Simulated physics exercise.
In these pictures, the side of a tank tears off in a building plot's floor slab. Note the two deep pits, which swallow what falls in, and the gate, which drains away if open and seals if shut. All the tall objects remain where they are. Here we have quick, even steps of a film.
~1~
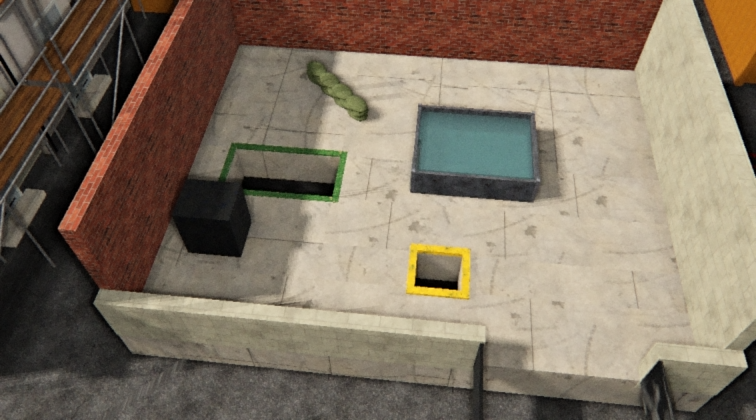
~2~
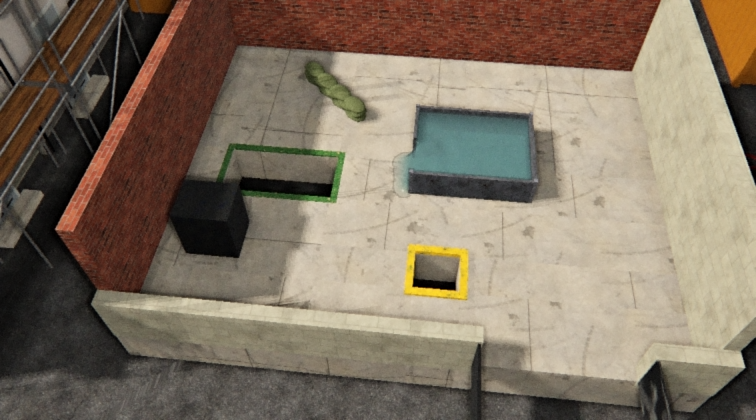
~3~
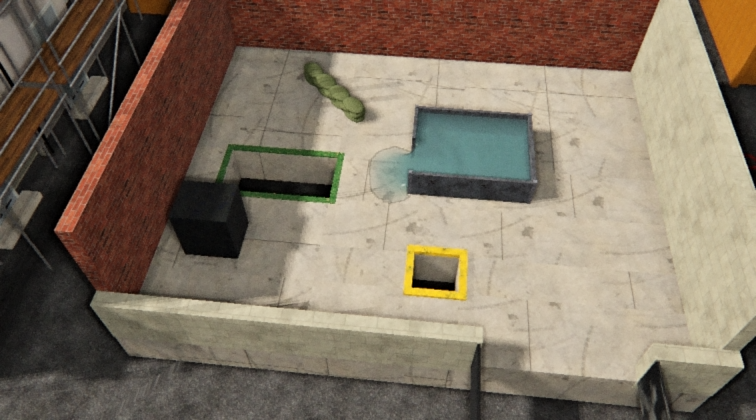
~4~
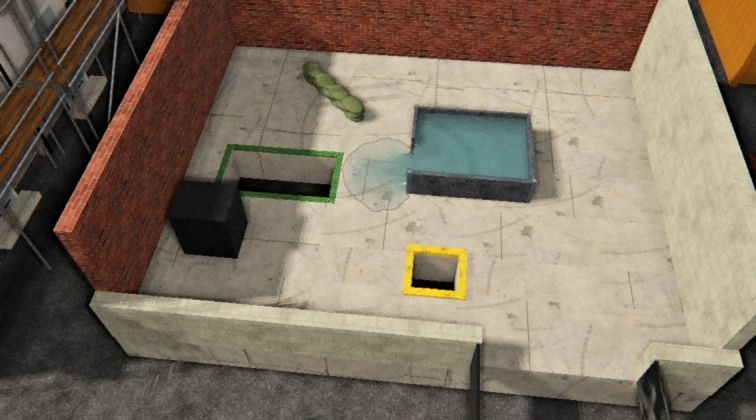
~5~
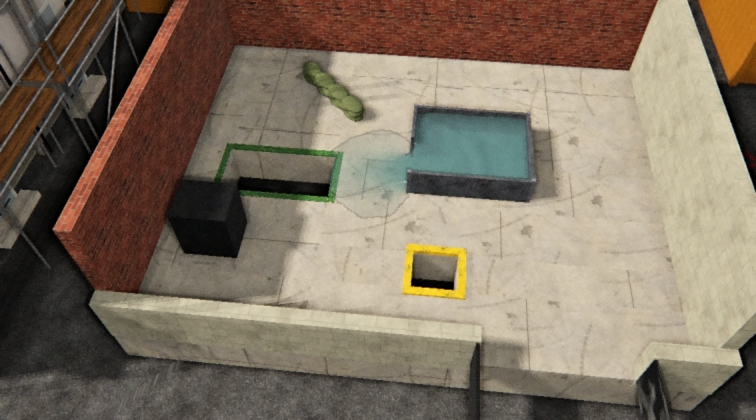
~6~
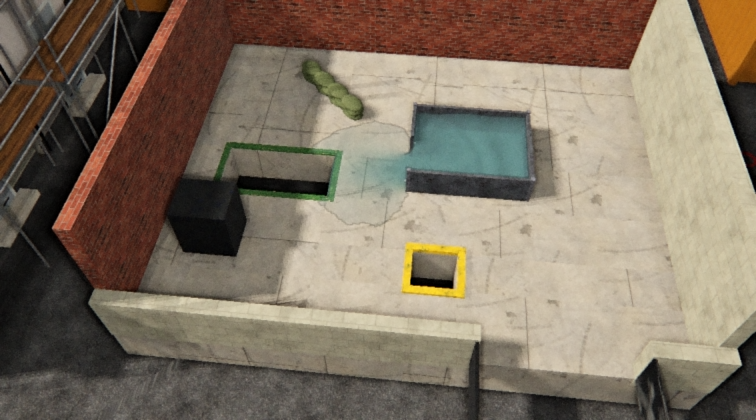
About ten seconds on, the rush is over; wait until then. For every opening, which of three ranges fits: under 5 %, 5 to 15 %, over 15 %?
Gate, under 5 %; yellow pit, under 5 %; green pit, over 15 %.
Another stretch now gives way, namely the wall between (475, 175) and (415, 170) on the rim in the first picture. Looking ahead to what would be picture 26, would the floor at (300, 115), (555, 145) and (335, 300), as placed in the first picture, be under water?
Listed in order, they come out without a puddle, without a puddle and sitting in a pool.
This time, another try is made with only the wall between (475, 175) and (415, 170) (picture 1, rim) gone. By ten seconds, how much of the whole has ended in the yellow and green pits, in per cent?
Approximately, yellow takes 30 % and green takes 4 %.
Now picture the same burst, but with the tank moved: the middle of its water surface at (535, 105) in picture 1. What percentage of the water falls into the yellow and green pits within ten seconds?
After ten seconds: Yellow pit around 0 percent, green pit around 35 percent.
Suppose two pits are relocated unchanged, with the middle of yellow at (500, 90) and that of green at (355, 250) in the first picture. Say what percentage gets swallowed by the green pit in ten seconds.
The green pit receives 15 per cent.
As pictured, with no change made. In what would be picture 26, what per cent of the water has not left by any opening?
Roughly 78 percent.
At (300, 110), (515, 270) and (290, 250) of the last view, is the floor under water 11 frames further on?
One by one: Waterlogged / left dry / waterlogged.
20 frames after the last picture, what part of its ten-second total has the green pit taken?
It should be near 50 percent of the ten-second total.
A moment on, water covers 10 % of the floor; the gate 0 %, the yellow pit 0 %, the green pit 7 %.
Next, water covers 20 % of the floor; the gate 0 %, the yellow pit 0 %, the green pit 14 %.
Then, water covers 25 % of the floor; the gate 0 %, the yellow pit 0 %, the green pit 23 %.
Later, water covers 35 % of the floor; the gate 0 %, the yellow pit 0 %, the green pit 33 %.
In the end, water covers 40 % of the floor; the gate 0 %, the yellow pit 0 %, the green pit 46 %.
